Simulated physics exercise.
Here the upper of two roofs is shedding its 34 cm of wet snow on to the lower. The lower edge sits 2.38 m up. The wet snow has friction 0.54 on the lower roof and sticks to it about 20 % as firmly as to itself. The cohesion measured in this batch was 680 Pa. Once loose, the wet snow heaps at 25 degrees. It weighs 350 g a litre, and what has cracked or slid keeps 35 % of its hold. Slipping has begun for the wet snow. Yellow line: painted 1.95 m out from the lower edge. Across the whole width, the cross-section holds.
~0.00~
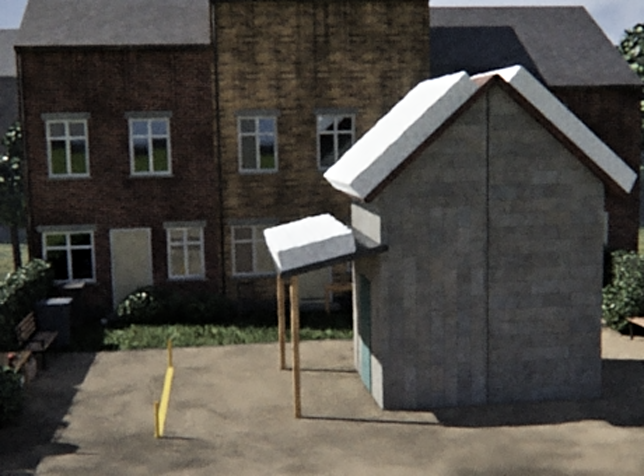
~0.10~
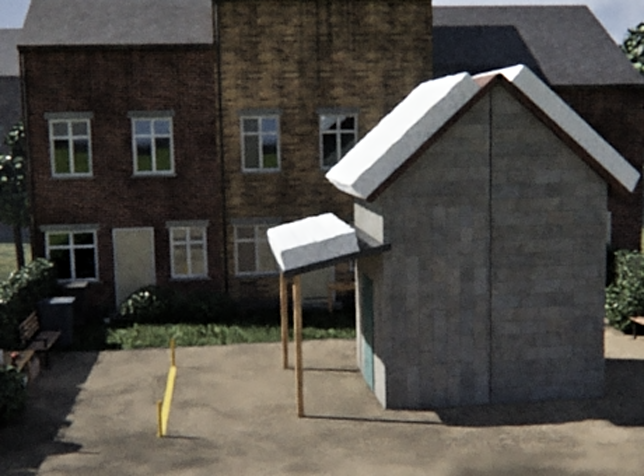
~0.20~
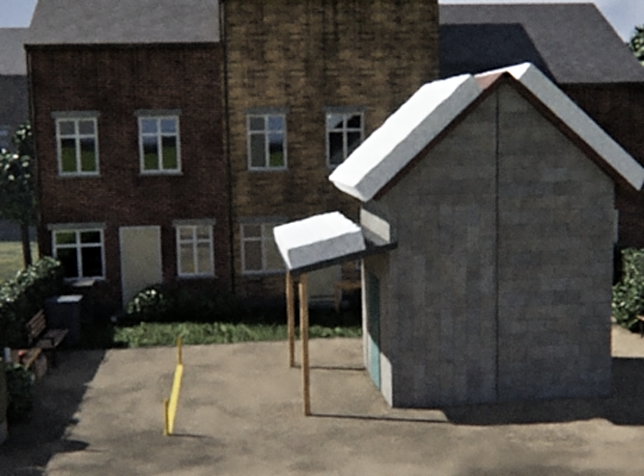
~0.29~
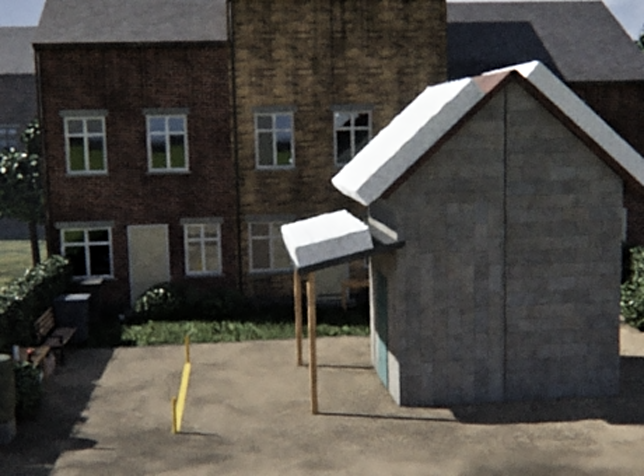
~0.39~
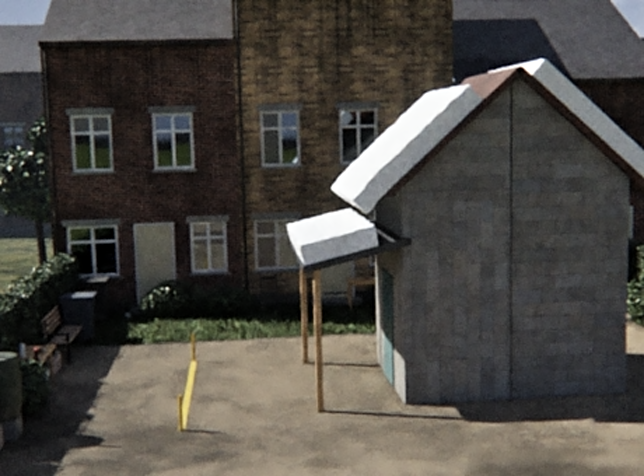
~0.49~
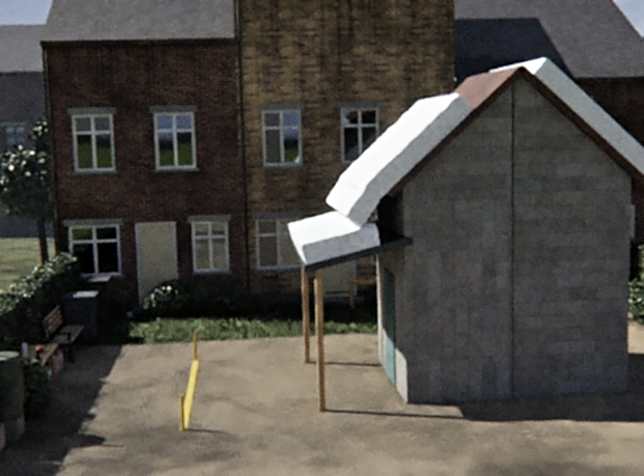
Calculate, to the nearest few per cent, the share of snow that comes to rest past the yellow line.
Roughly 31 per cent.
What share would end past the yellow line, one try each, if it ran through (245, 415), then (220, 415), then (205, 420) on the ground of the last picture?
About 55 %, 45 %, 40 %.
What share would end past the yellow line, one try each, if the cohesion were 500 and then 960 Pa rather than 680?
Roughly 35 % followed by roughly 20 %.
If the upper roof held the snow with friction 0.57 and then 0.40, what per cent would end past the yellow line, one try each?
4 %, then 12 %.
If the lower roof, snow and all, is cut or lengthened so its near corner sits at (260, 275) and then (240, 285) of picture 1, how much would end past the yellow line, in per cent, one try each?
20 %, then 16 %.
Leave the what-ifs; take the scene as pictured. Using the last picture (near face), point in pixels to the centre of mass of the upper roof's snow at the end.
(207, 385) or thereabouts.
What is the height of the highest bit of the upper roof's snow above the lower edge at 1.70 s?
Height above lower edge: Approx. 0.6 m.
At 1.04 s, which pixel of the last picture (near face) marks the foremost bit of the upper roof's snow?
Near (266, 255).
After 1.04 s, none is below the lower edge and 0 % is past the line.
After 1.70 s, 64 % is below the lower edge and 12 % is past the line.
After 2.35 s, 75 % is below the lower edge and 31 % is past the line.
After 3.00 s, 75 % is below the lower edge and 31 % is past the line.
After 3.10 s, at the end, 75 % is below the lower edge and 31 % is past the line.
